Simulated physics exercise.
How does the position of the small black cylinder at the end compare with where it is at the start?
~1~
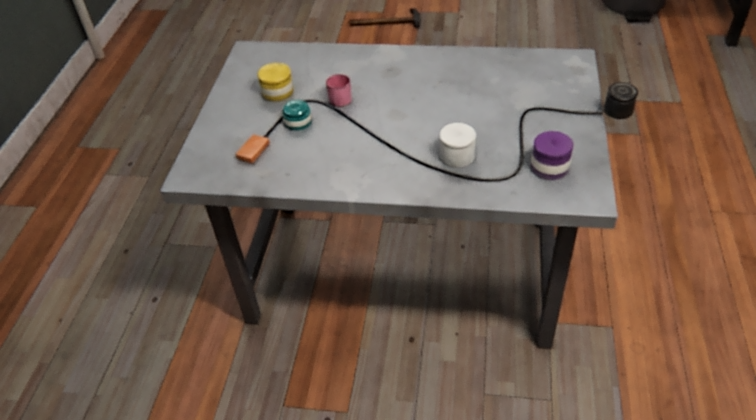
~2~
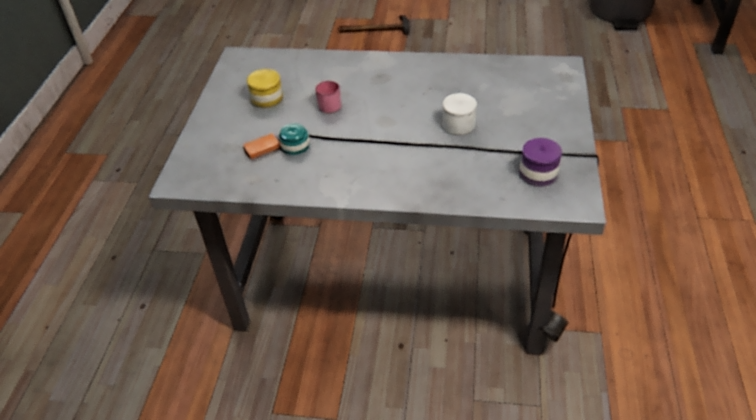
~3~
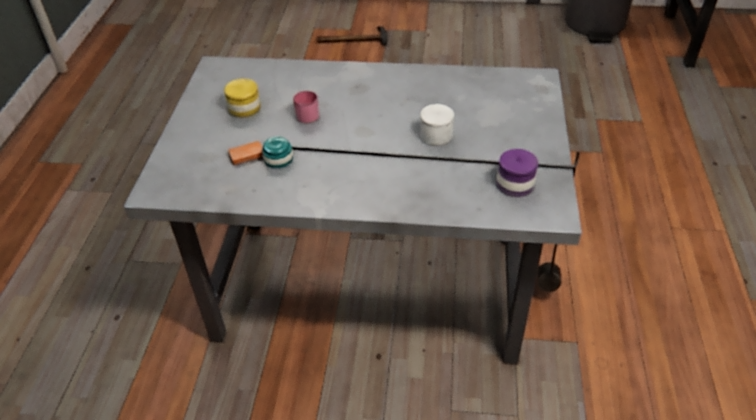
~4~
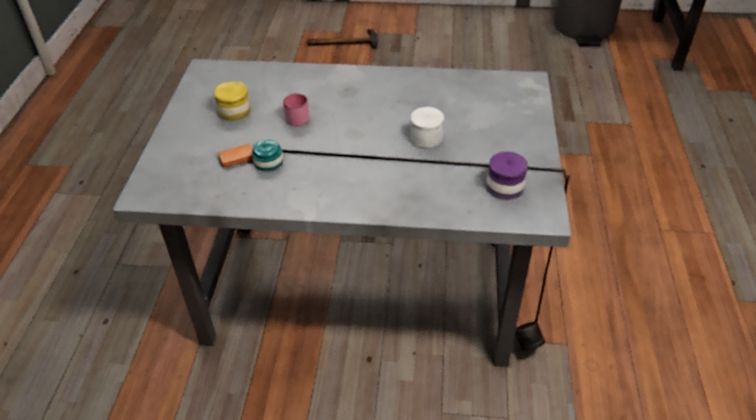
At the start it sits on the table at the right edge, but by the end it hangs from the cable below that edge, close to the floor beside the table's right leg.
